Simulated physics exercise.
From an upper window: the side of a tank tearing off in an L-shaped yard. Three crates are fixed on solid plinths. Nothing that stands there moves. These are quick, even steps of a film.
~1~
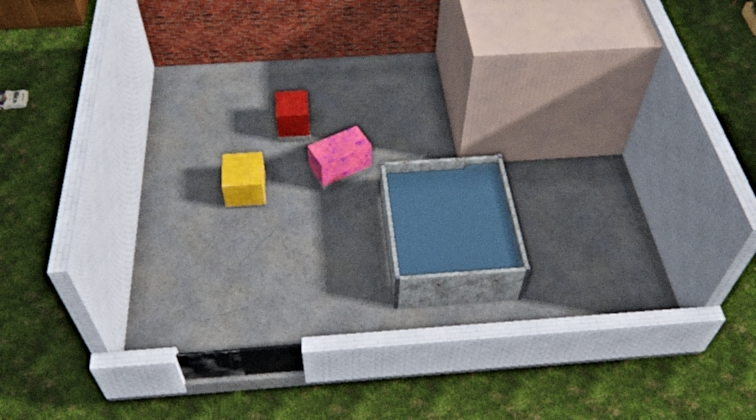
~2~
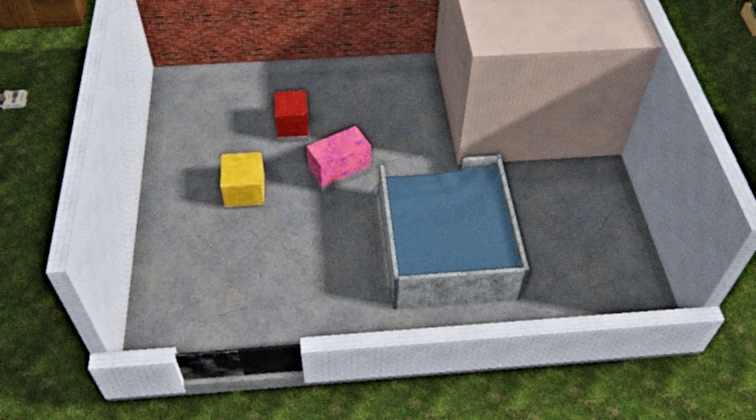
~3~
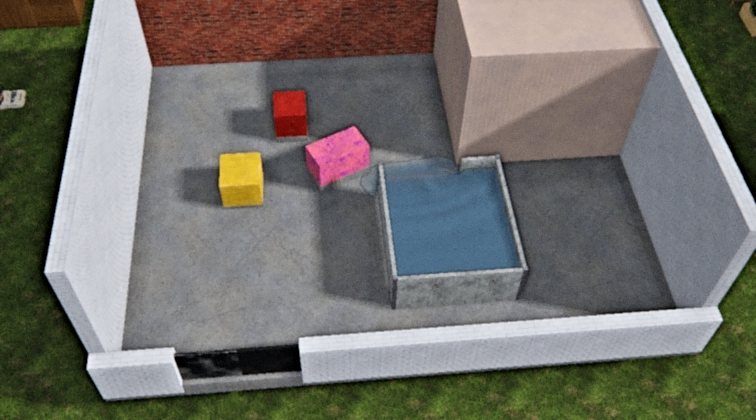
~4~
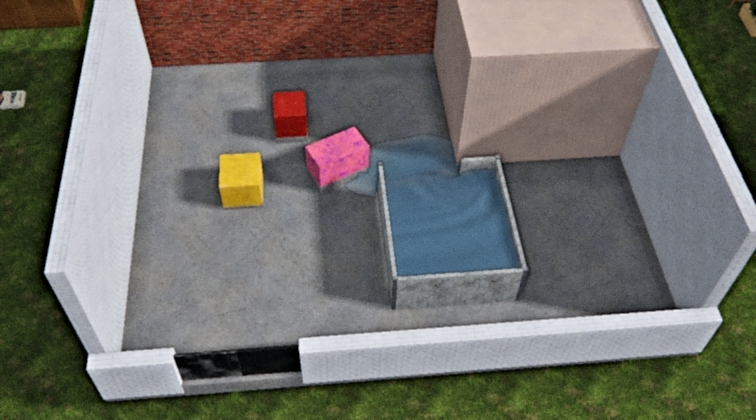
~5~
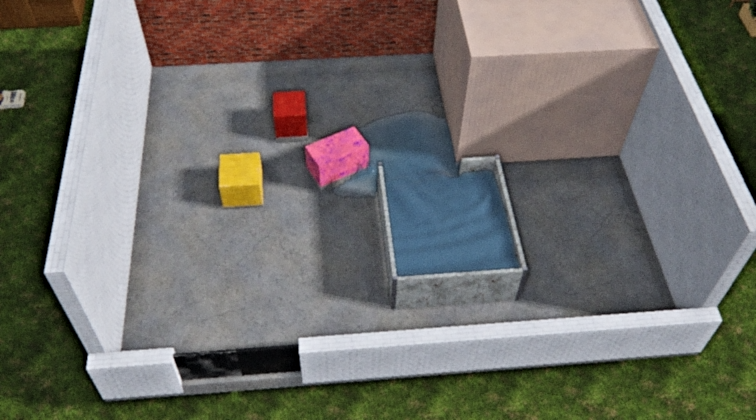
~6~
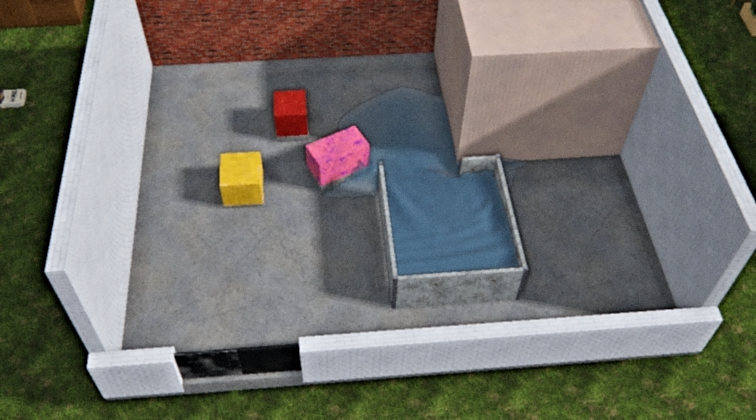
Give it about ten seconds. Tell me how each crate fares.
One by one: The pink crate is wetted; the yellow crate is wetted; the red crate is wetted.
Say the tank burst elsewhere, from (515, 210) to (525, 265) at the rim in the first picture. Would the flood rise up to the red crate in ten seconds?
My reading: Red remains dry.
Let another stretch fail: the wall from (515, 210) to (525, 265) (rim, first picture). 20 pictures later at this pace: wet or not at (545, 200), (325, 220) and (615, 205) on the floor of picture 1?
In that order: Covered, not flooded, wet.
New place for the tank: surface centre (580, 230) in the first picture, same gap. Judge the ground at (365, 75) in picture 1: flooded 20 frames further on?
There: Not flooded.
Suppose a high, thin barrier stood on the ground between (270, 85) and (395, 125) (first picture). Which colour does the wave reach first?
It is the crate marked pink.
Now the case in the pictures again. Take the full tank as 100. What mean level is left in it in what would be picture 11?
Near 62 in a hundred.
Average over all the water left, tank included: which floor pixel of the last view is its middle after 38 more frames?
I would point to (309, 160).
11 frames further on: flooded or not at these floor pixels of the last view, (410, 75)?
Answer: Under water.
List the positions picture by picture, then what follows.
In the first frame, still water in the tank at (451, 217).
In the second frame, water pours out on the tank's far side and has run to (378, 189).
In the third frame, the front is at (369, 174), out from the gap on the tank's far side.
In the fourth frame, the front is at (428, 137), out from the gap on the tank's far side.
In the fifth frame, water pours out on the tank's far side and has run to (420, 114).
In the sixth frame, the front is at (408, 90), out from the gap on the tank's far side.
A moment on, water covers 25 % of the floor; the pink crate water round its plinth, the yellow crate not reached, the red crate water round its plinth.
Next, water covers 30 % of the floor; the pink crate water round its plinth, the yellow crate water round its plinth, the red crate water round its plinth.
Then, water covers 45 % of the floor; the pink crate water round its plinth, the yellow crate water round its plinth, the red crate water round its plinth.
Later, water covers 60 % of the floor; the pink crate water round its plinth, the yellow crate water round its plinth, the red crate water round its plinth.
In the end, water covers 90 % of the floor; the pink crate was topped, the yellow crate was topped, the red crate was topped.
